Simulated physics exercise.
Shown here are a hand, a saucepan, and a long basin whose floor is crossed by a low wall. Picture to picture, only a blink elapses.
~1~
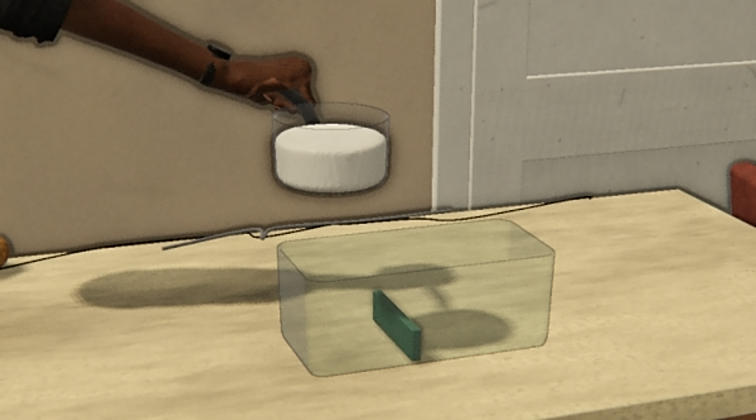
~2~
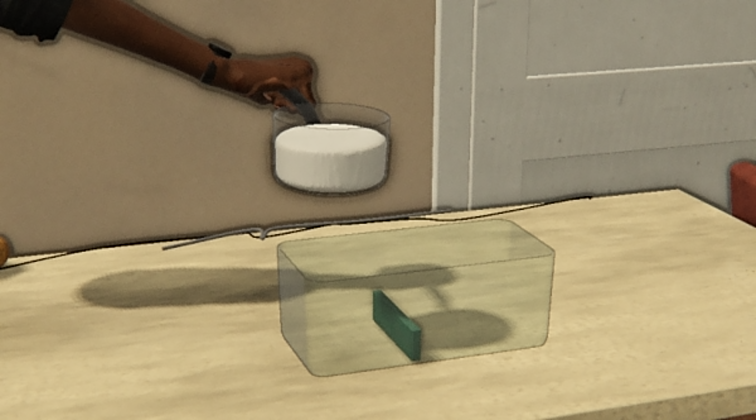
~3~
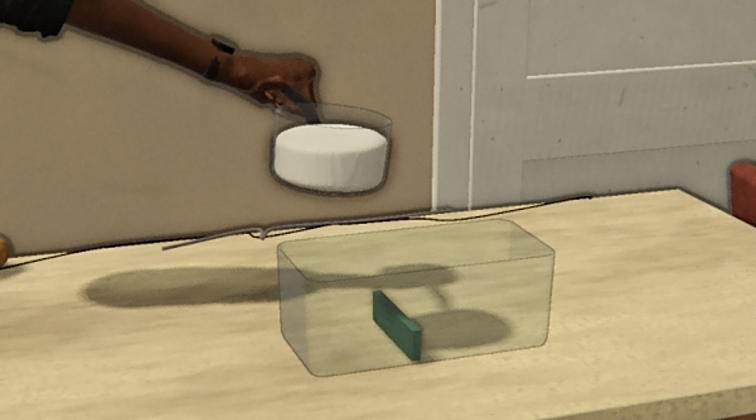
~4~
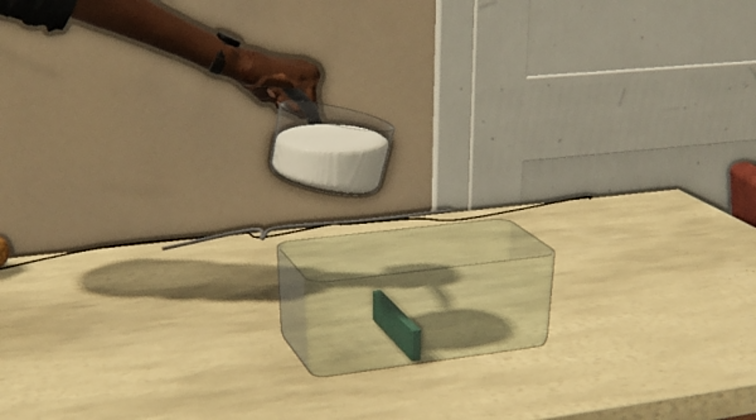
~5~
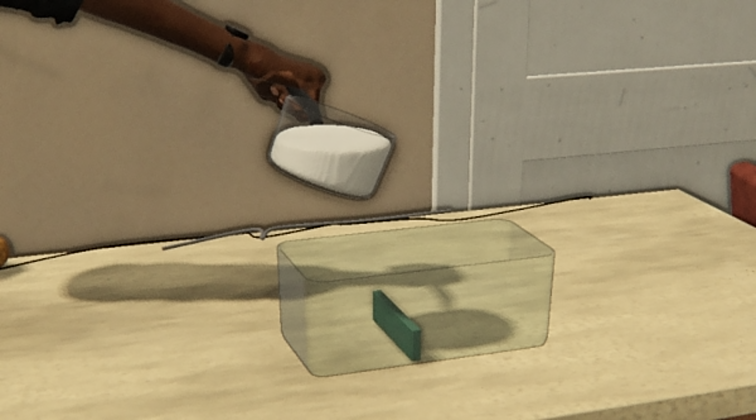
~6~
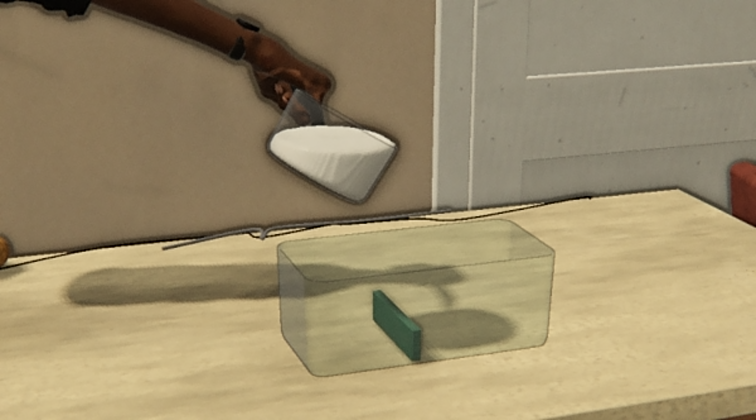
A hand tilts a clear container of milk rightward above a long, see-through basin.
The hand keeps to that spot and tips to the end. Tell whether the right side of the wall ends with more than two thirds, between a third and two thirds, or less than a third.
The right side ends with more than two thirds.
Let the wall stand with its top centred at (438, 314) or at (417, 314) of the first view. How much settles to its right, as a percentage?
30 % and 65 %, roughly.
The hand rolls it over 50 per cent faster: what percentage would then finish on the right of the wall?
It comes to some 90 per cent.
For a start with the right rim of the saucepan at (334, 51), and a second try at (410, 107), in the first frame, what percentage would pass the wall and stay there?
In order: Close to 45 and 90 percent.
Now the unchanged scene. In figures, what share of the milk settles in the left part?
Around 10 %.
A moment on, the tilt is 89° and 40 per cent is still to pour, 0 is left of the wall and 20 right of it.
Next, the tilt is 101° and 10 per cent is still to pour, 6 is left of the wall and 74 right of it.
Then the tilt is 101° and 1 per cent is still to pour, 8 is left of the wall and 88 right of it.
Later the tilt is 101° and 0 per cent is still to pour, 8 is left of the wall and 91 right of it.
At rest 9 per cent lies left of the wall, 91 right of it and 1 outside.
